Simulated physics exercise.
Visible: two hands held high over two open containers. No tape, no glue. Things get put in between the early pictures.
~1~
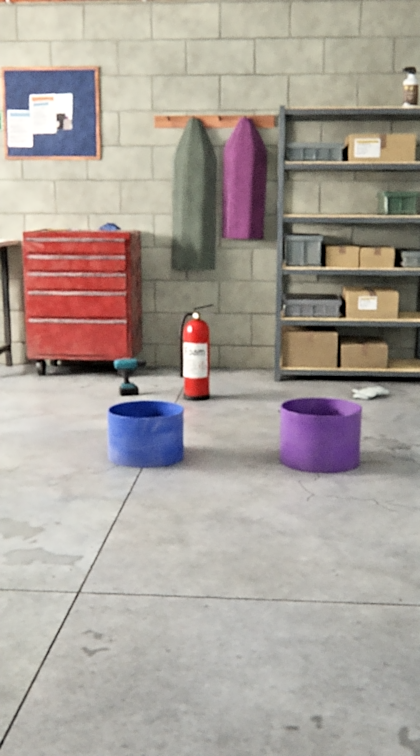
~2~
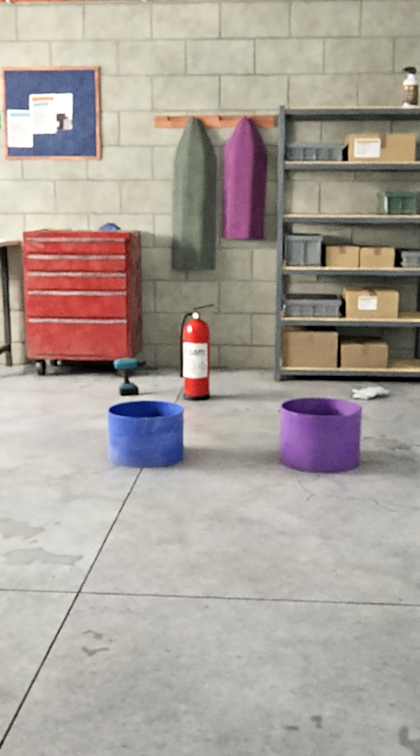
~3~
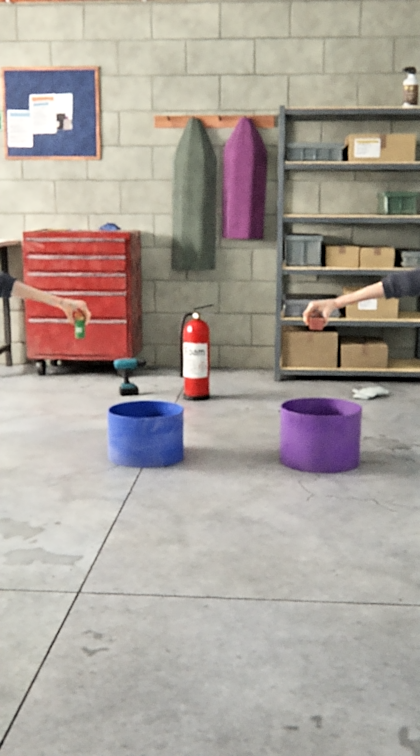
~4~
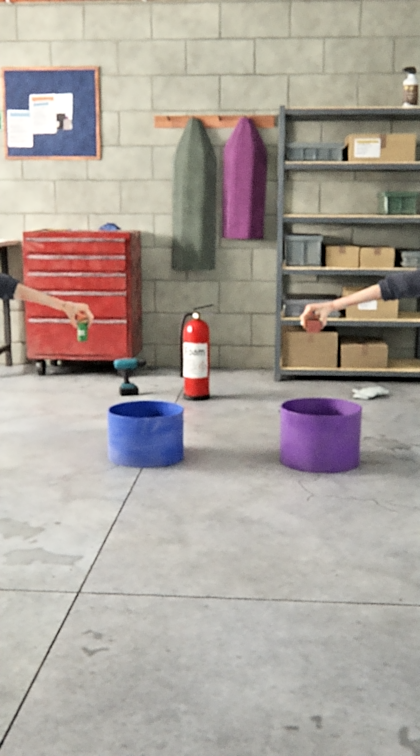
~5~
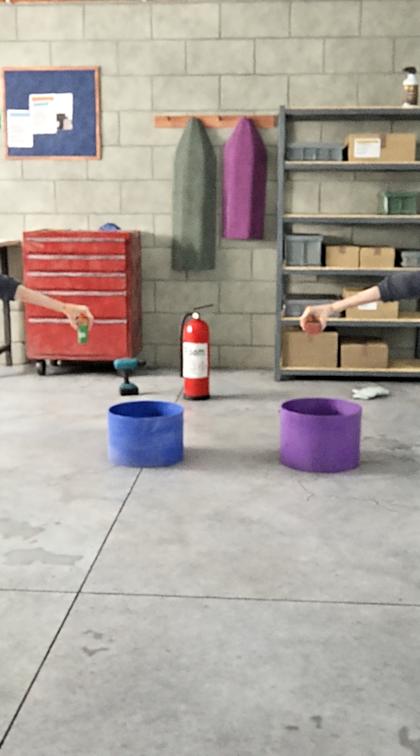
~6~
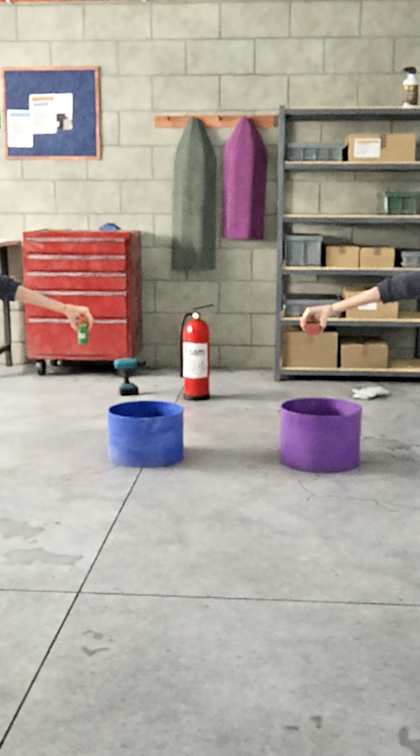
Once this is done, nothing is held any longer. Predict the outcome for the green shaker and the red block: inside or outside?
Green shaker - outside; red block - inside.
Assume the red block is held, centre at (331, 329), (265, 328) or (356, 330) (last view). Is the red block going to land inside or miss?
Try one: It gets in. Try two: It does not go in. Try three: It gets in.
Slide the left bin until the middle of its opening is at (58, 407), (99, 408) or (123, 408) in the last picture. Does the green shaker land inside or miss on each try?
It makes it in, makes it in, stays out.
Then, 0.24 s later than the last frame, green shaker dropping near (84, 377); red block dropping near (312, 373).
When it is over, the green shaker misses, near (86, 445); the red block lands inside, near (310, 454).
